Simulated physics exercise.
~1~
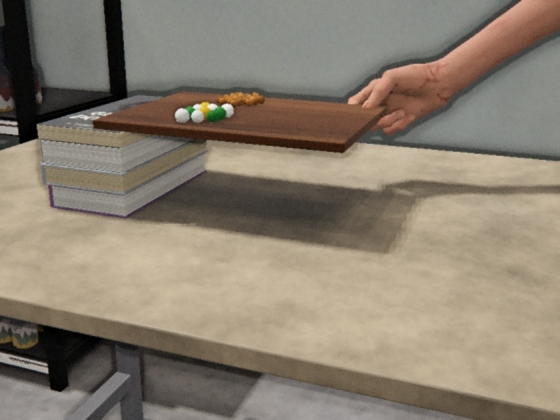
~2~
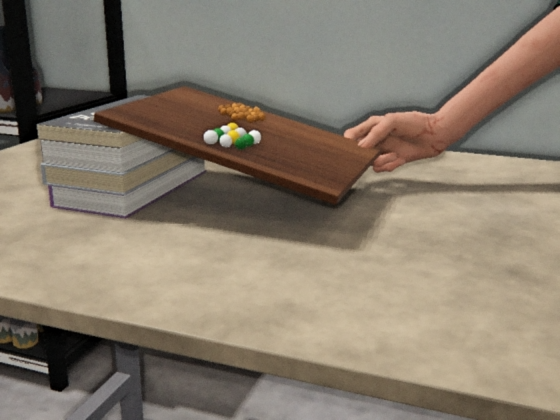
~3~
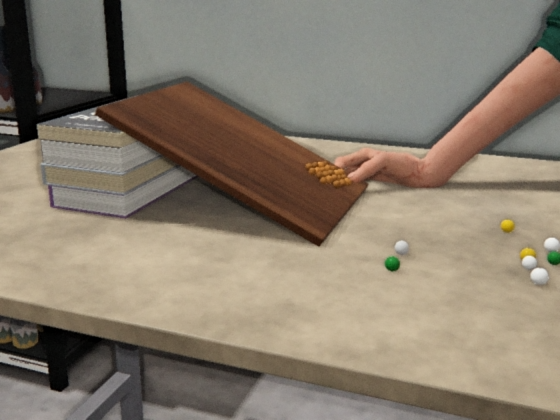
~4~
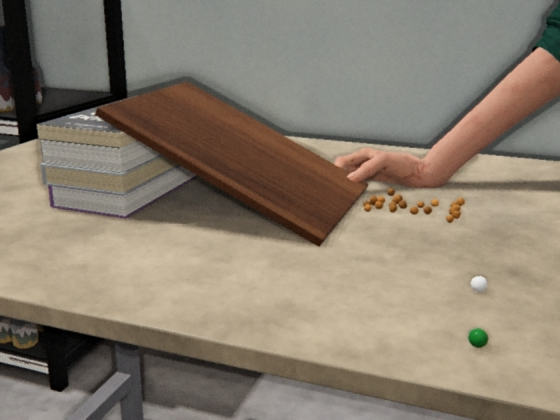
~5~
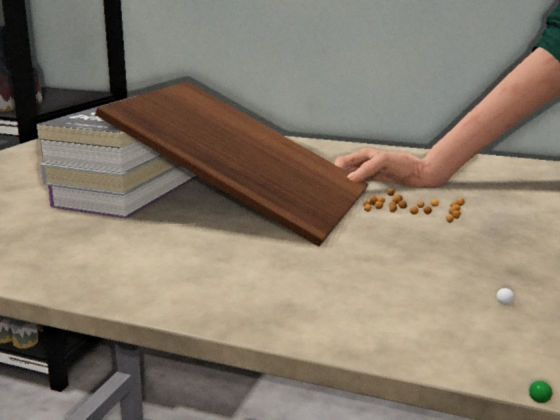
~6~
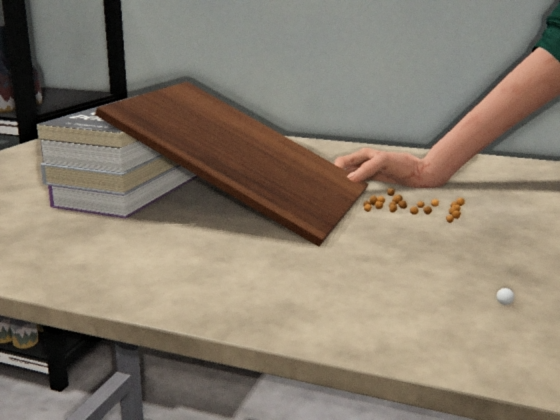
A dark wooden board spans from a pile of books at the left to a person's hand at the right, above a beige table seen from slightly above by a still camera. Small white, green and yellow balls sit near the front of the board, with a cluster of orange-brown pieces behind them. The hand lowers its end until the board slopes steeply down to the table. The balls roll off and scatter rightward, while the brown pieces slide down later and stop just beyond the board. The green ball finally leaves view, and one white ball remains near the table's front right.
